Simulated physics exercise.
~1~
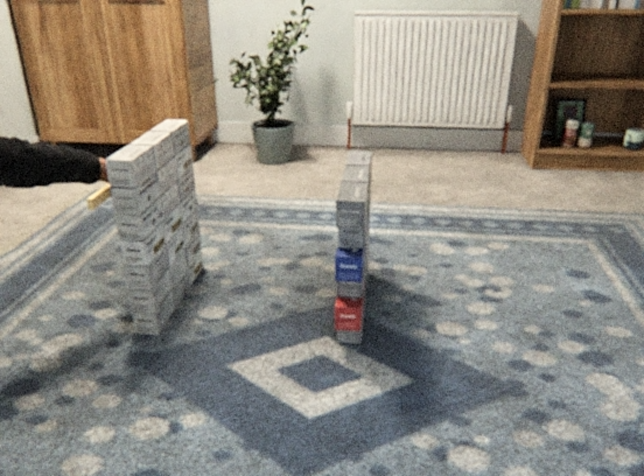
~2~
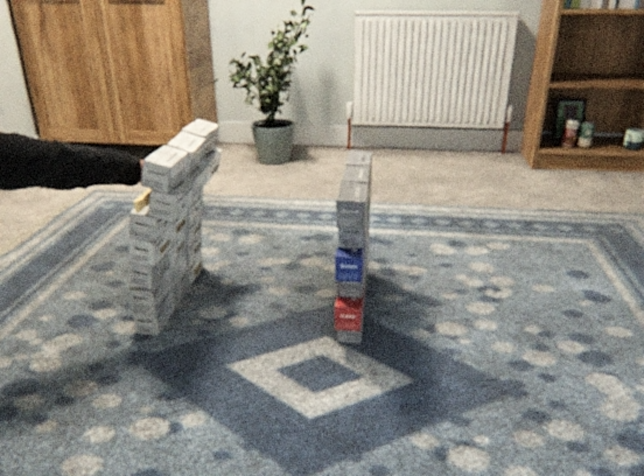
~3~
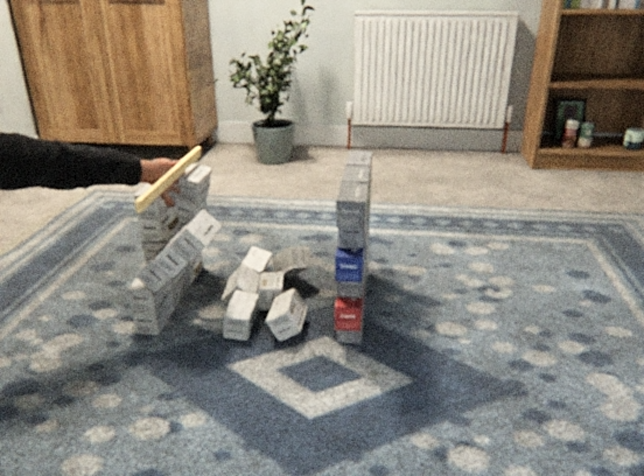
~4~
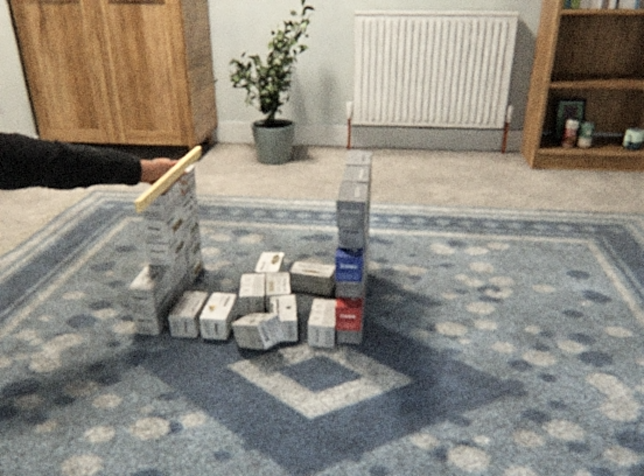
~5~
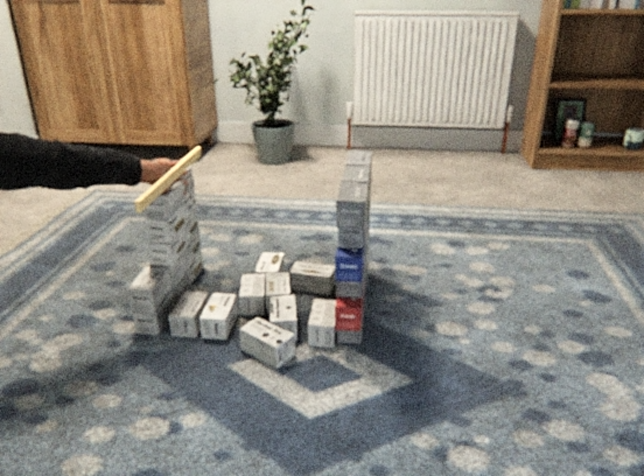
An arm pushes a batten into the pale wall, spilling packets beside the standing second wall.
